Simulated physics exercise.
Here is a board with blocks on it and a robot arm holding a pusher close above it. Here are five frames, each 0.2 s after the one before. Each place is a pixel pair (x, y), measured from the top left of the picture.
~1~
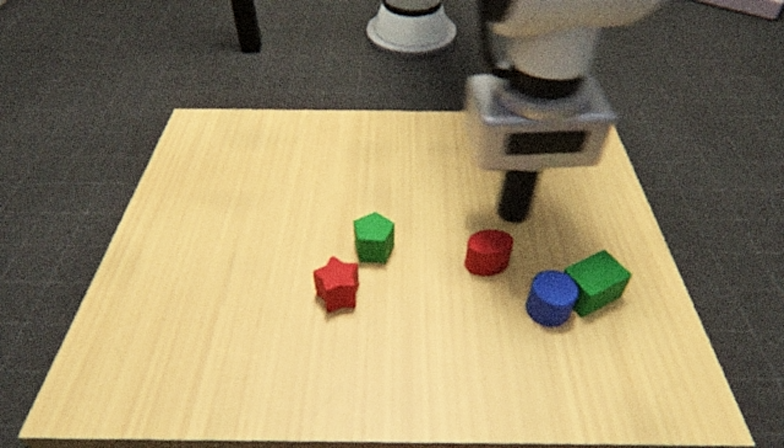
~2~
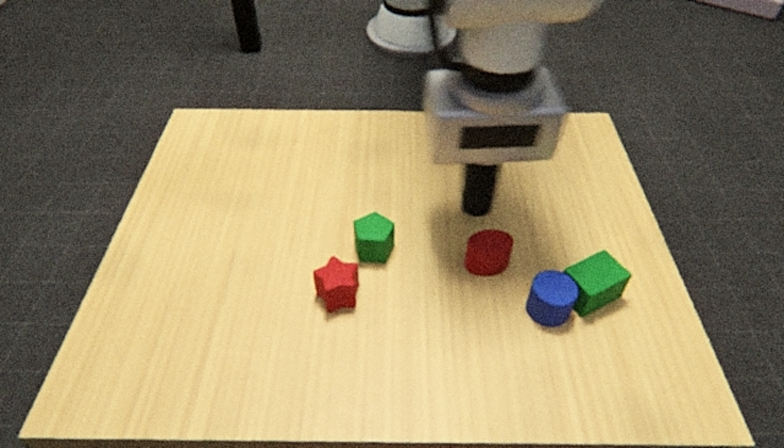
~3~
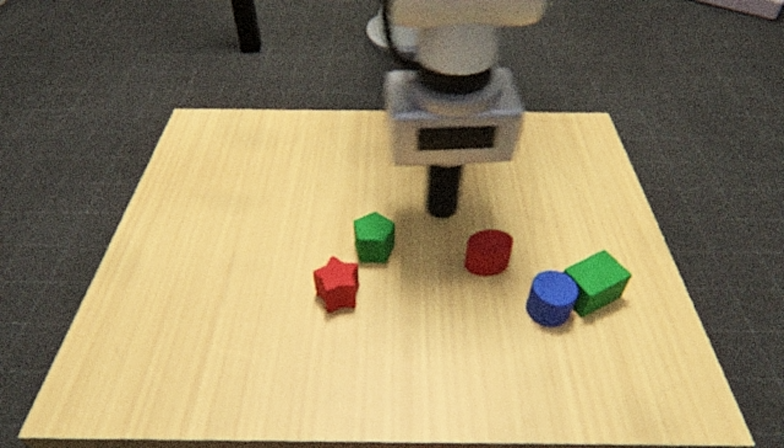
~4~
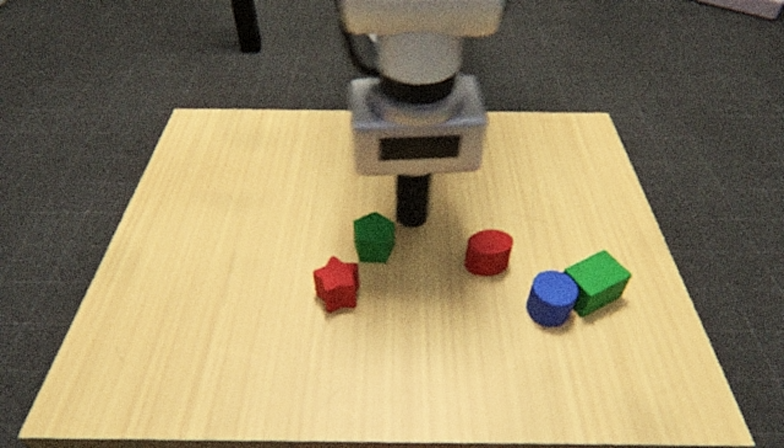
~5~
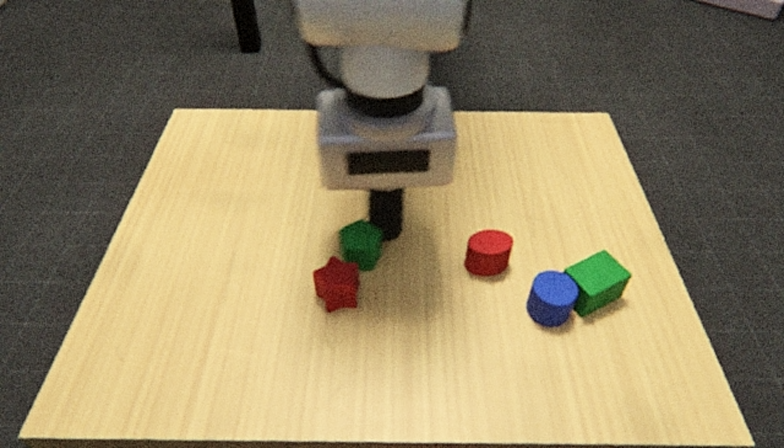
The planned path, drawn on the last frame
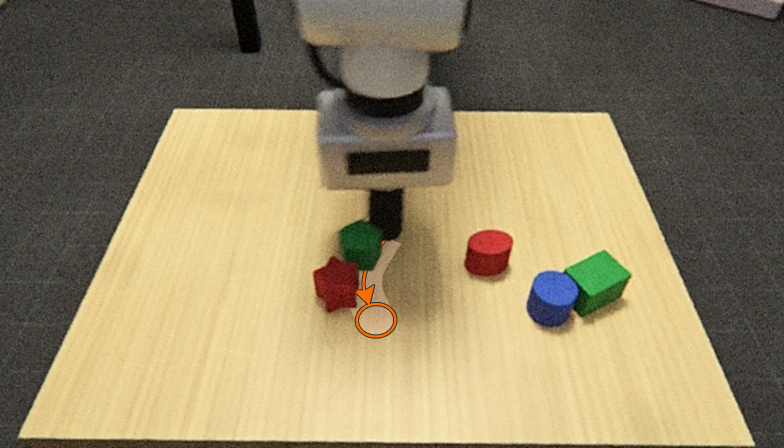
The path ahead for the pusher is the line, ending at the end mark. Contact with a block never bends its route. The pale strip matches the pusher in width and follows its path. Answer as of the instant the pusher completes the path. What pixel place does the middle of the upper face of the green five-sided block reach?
For the centre of its top, I'd go with (323, 258).
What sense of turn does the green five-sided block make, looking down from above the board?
From overhead, clockwise.
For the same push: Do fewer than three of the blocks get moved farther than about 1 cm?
Yes, that is how it ends up.
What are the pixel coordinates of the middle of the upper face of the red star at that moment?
I'd expect the centre of its top face to be at (323, 289).
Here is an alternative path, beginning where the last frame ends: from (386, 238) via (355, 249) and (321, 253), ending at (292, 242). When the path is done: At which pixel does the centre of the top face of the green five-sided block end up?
My best guess is (307, 258).
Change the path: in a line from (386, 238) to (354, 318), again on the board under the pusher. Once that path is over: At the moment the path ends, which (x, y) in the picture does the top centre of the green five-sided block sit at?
It should be at (329, 254) by then.
The line goes from (386, 238) via (370, 262) and (364, 290), ending at (376, 320).
What follows on the original path. One third of the way, pusher (370, 255); red star (329, 283); green five-sided block (334, 252), turned 30° clockwise.
Two thirds of the way, pusher (364, 283); red star (323, 289), turned 35° anticlockwise; green five-sided block (323, 258), turned 50° clockwise.
At the end, pusher (376, 312); red star (323, 289), turned 35° anticlockwise; green five-sided block (323, 258), turned 50° clockwise.
